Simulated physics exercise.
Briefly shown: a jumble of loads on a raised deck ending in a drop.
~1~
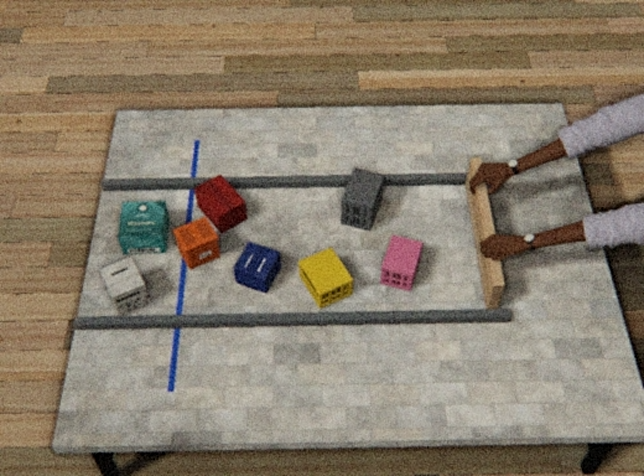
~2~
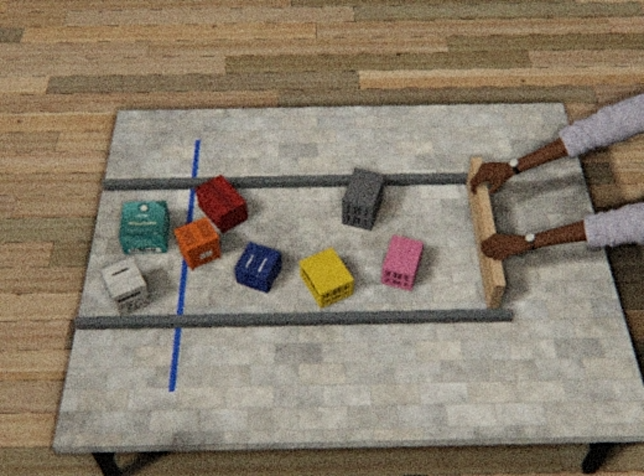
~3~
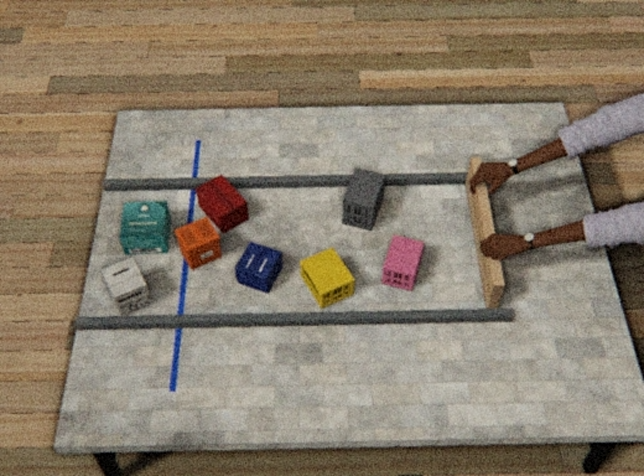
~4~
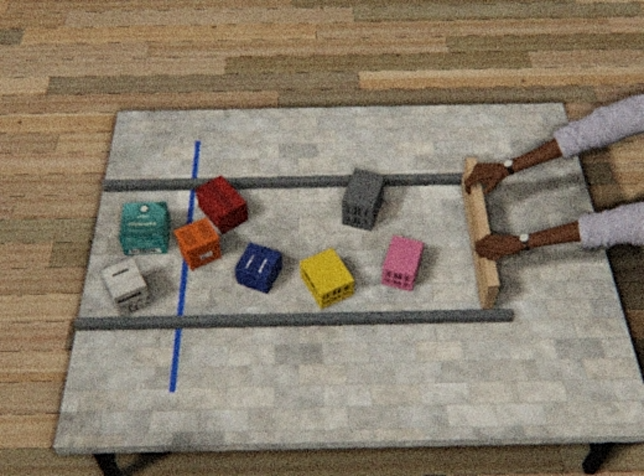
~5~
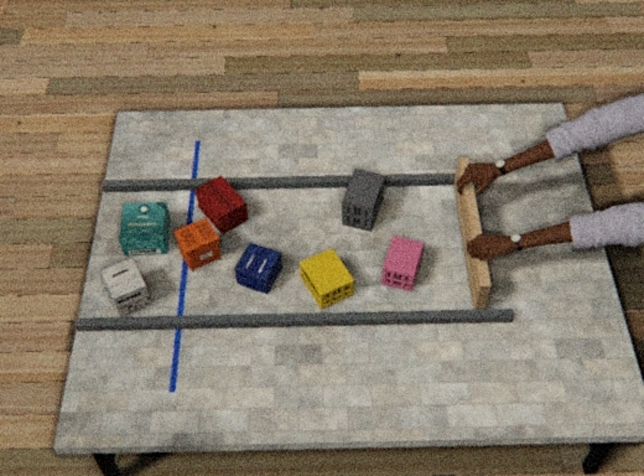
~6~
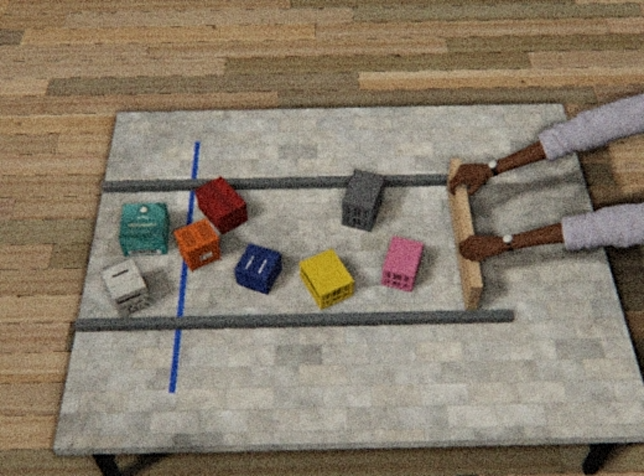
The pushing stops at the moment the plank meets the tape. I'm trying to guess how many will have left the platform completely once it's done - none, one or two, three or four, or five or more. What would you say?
Fallen: One or two.
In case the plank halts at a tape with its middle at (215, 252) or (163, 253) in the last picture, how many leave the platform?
Per try: 0; 2.
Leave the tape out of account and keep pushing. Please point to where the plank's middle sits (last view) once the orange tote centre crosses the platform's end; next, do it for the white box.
Orange tote: (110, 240); white box: (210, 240).
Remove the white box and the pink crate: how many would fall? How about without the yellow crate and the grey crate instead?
First 0, then 0.
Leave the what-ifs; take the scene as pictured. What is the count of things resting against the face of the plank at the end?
Contact count: 3.
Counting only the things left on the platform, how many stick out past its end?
The tally is 2.
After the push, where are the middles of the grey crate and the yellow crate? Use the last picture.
In the last picture they sit at about (172, 206) and about (130, 286).
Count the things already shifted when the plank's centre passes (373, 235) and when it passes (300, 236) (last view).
The count reaches 3 first and 4 second.
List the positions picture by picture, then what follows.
The first frame shows white box (125, 287); turquoise box (144, 228); orange tote (198, 244); plank (483, 232); tape (185, 251).
The second frame shows turquoise box (145, 228); blue box (259, 267).
The third frame shows orange tote (199, 244); red box (222, 204).
The fourth frame shows white box (127, 288); plank (479, 232).
The fifth frame shows turquoise box (145, 229); yellow crate (327, 278).
The sixth frame shows white box (126, 289); turquoise box (145, 229); orange tote (199, 246); plank (463, 233); tape (186, 253).
Soon after, none off yet; white box at rest near (126, 289); turquoise box at rest near (145, 229); orange tote at rest near (199, 246).
Then, none off yet; white box moved a little near (108, 291); turquoise box at rest near (145, 230); orange tote moved a little near (195, 242).
At rest, the number that fall off is one or two; fallen, white box.
